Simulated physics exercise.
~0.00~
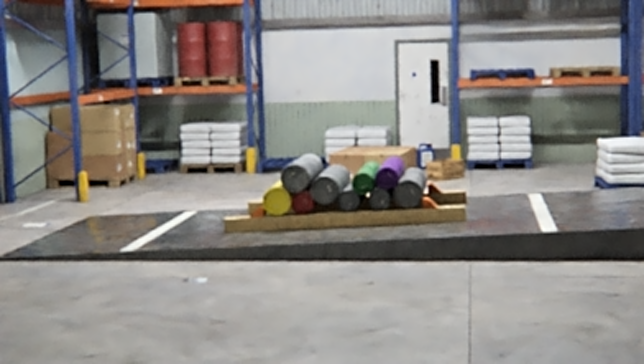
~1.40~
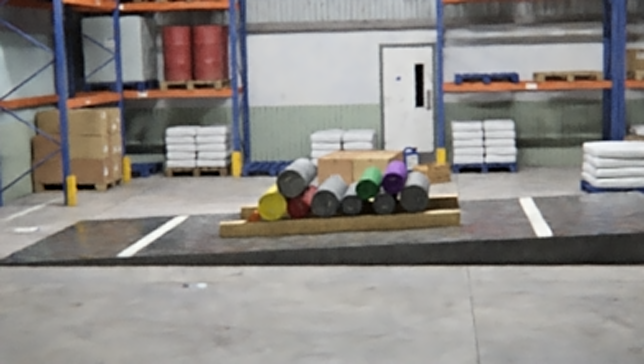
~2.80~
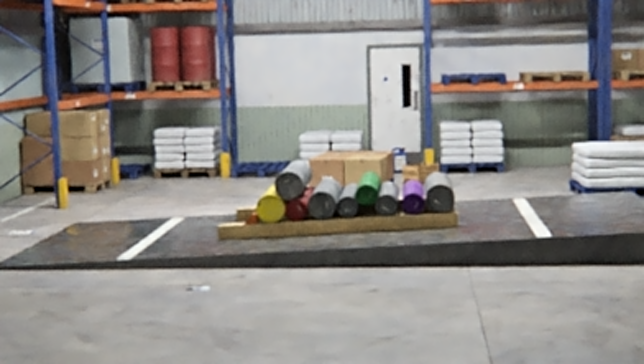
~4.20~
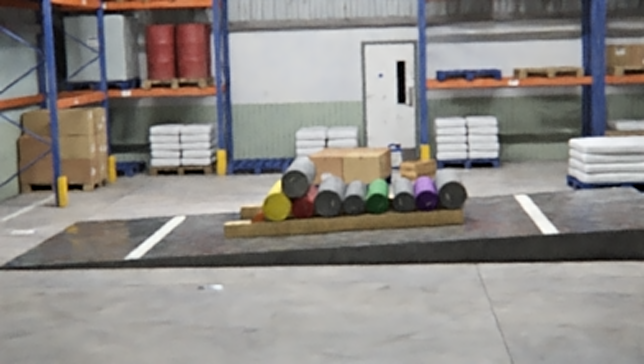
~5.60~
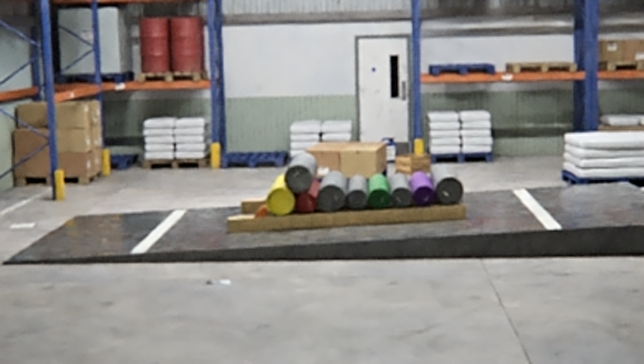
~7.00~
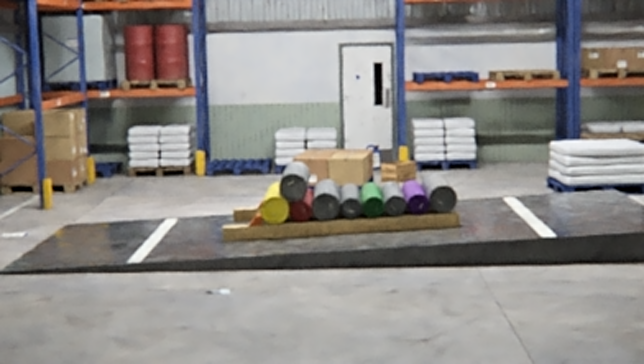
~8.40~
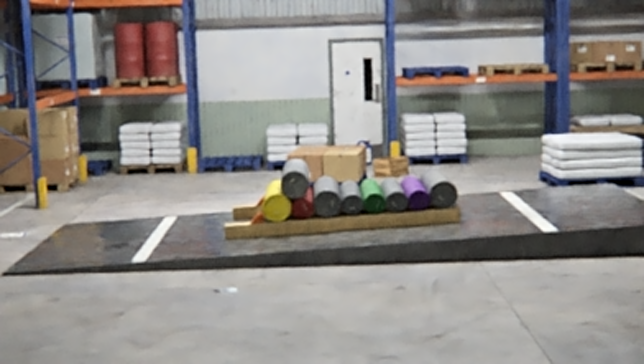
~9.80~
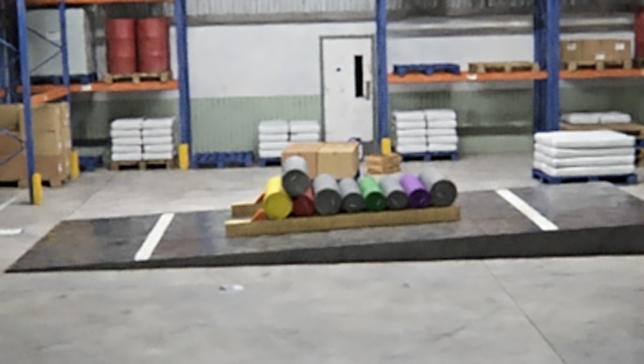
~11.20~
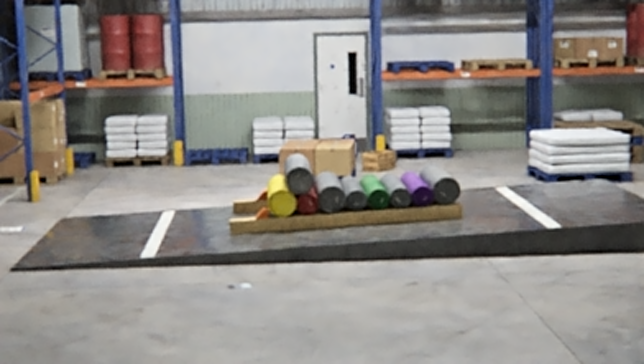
In this clip, a stack of coloured cylinders rests on wooden bearers between two white lines in a warehouse; the pile slumps to the right, with purple and green dropping into the bottom row, then settles between the lines, one grey cylinder still perched at the left.
